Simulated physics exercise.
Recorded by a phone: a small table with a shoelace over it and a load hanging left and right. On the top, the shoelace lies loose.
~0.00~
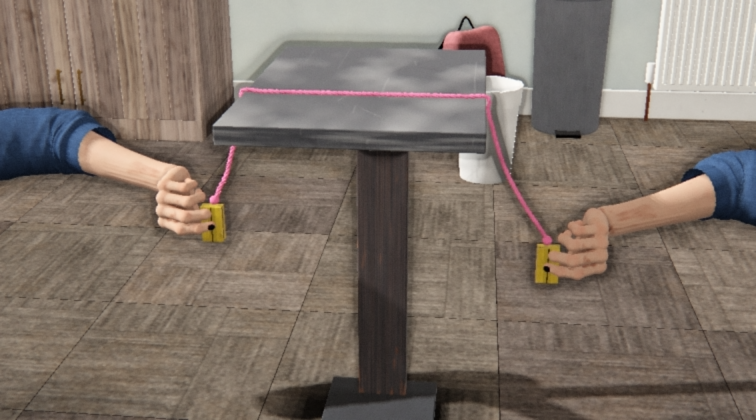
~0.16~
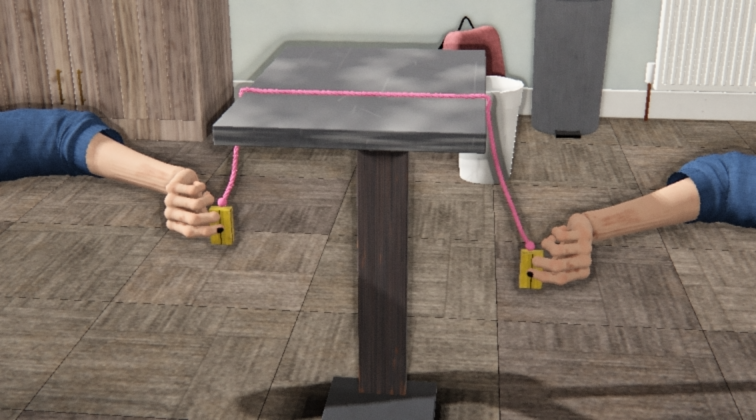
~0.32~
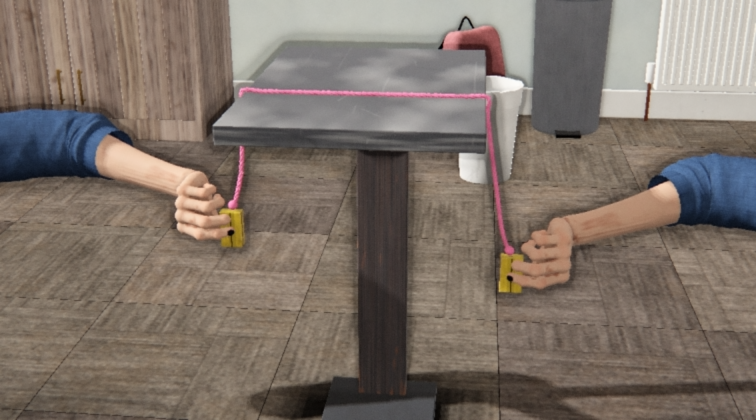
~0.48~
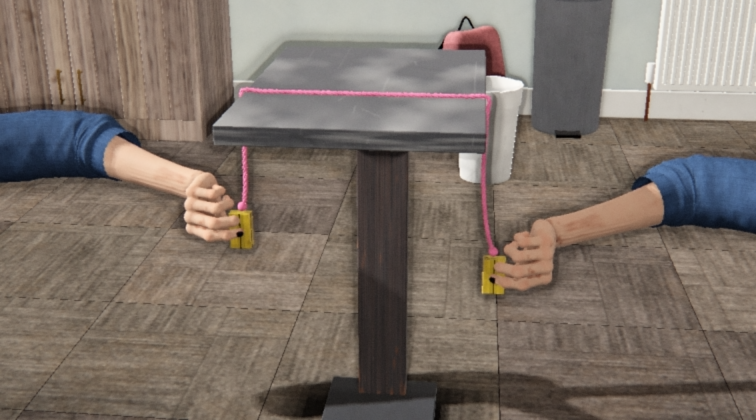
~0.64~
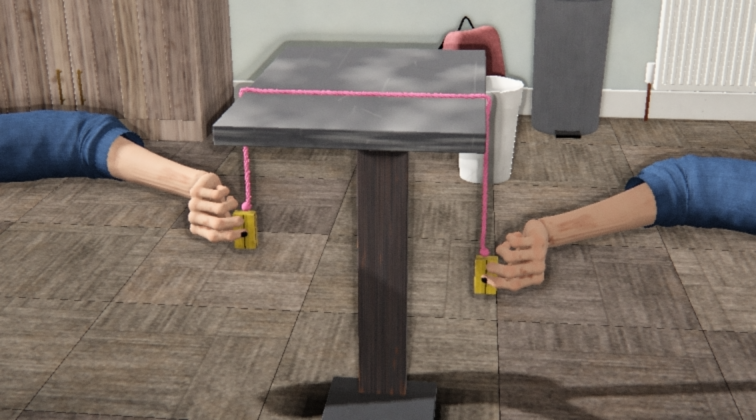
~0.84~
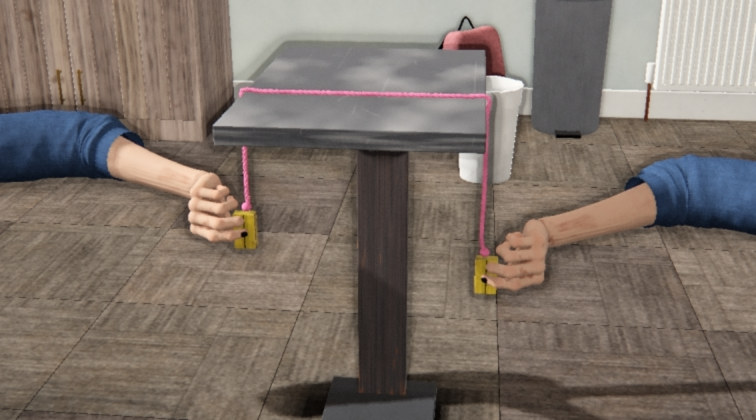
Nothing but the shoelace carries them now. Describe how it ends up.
It does not move.
After 1.20 s, left matchbox still level near (252, 231); right matchbox still level near (479, 275).
After 1.78 s, left matchbox still level near (246, 231); right matchbox still level near (483, 276).
In the end, left matchbox still level near (246, 231); right matchbox still level near (479, 276). The shoelace keeps its balance.
